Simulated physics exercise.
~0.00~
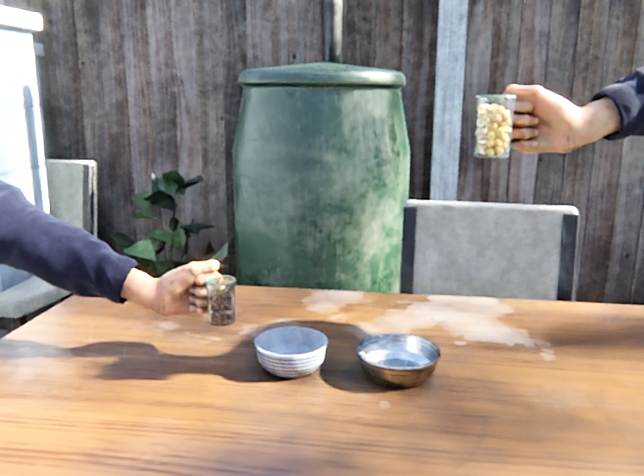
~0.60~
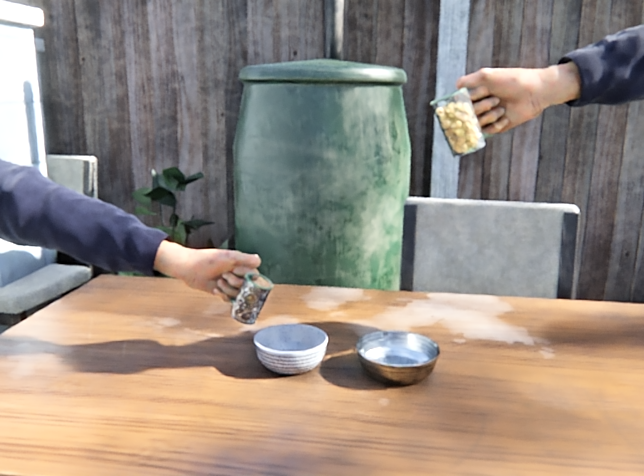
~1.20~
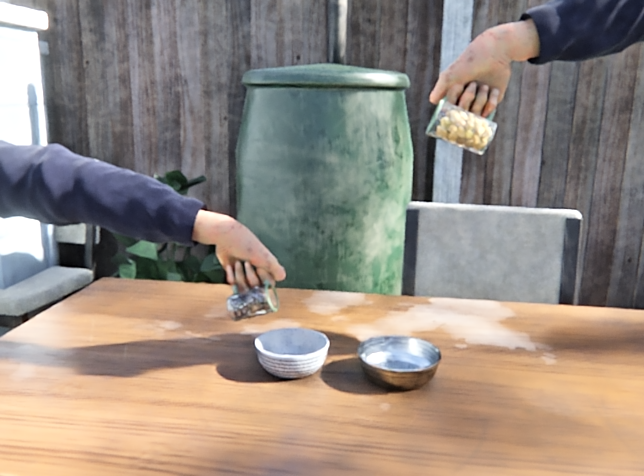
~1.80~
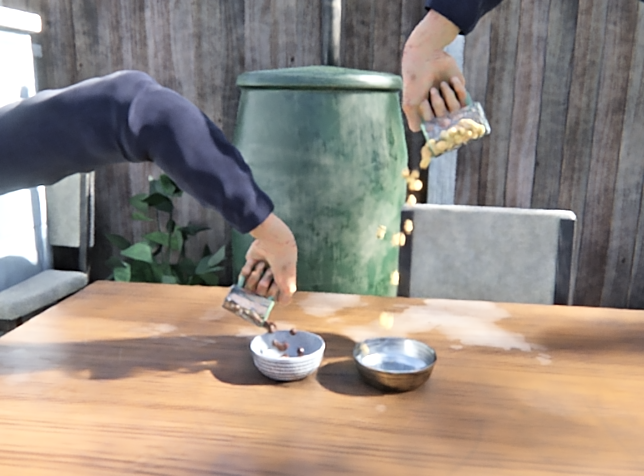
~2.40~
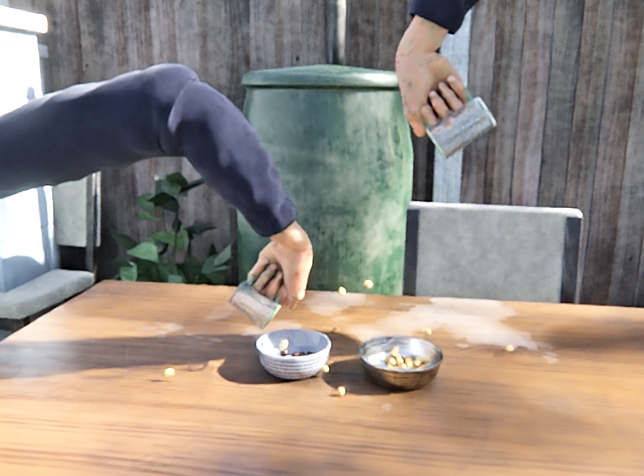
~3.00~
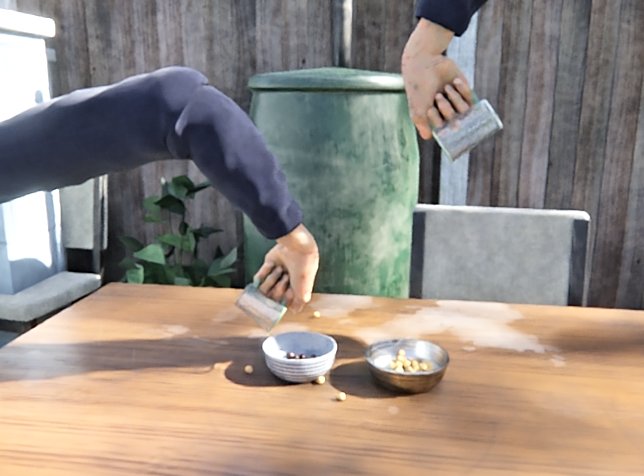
Two hands in dark blue sleeves hold small clear cups of little pieces, dark ones low at left and pale yellow ones much higher at right, above a sunlit wooden table seen from the front. A white ridged bowl and a metallic bowl sit below, with a green barrel, grey chairs and a wooden fence behind. The hands move inward and tip the cups onto their sides, then pour and turn them upside down. The dark pieces all land in the white bowl, while most yellow ones fill the metallic bowl and several bounce and scatter on the table.
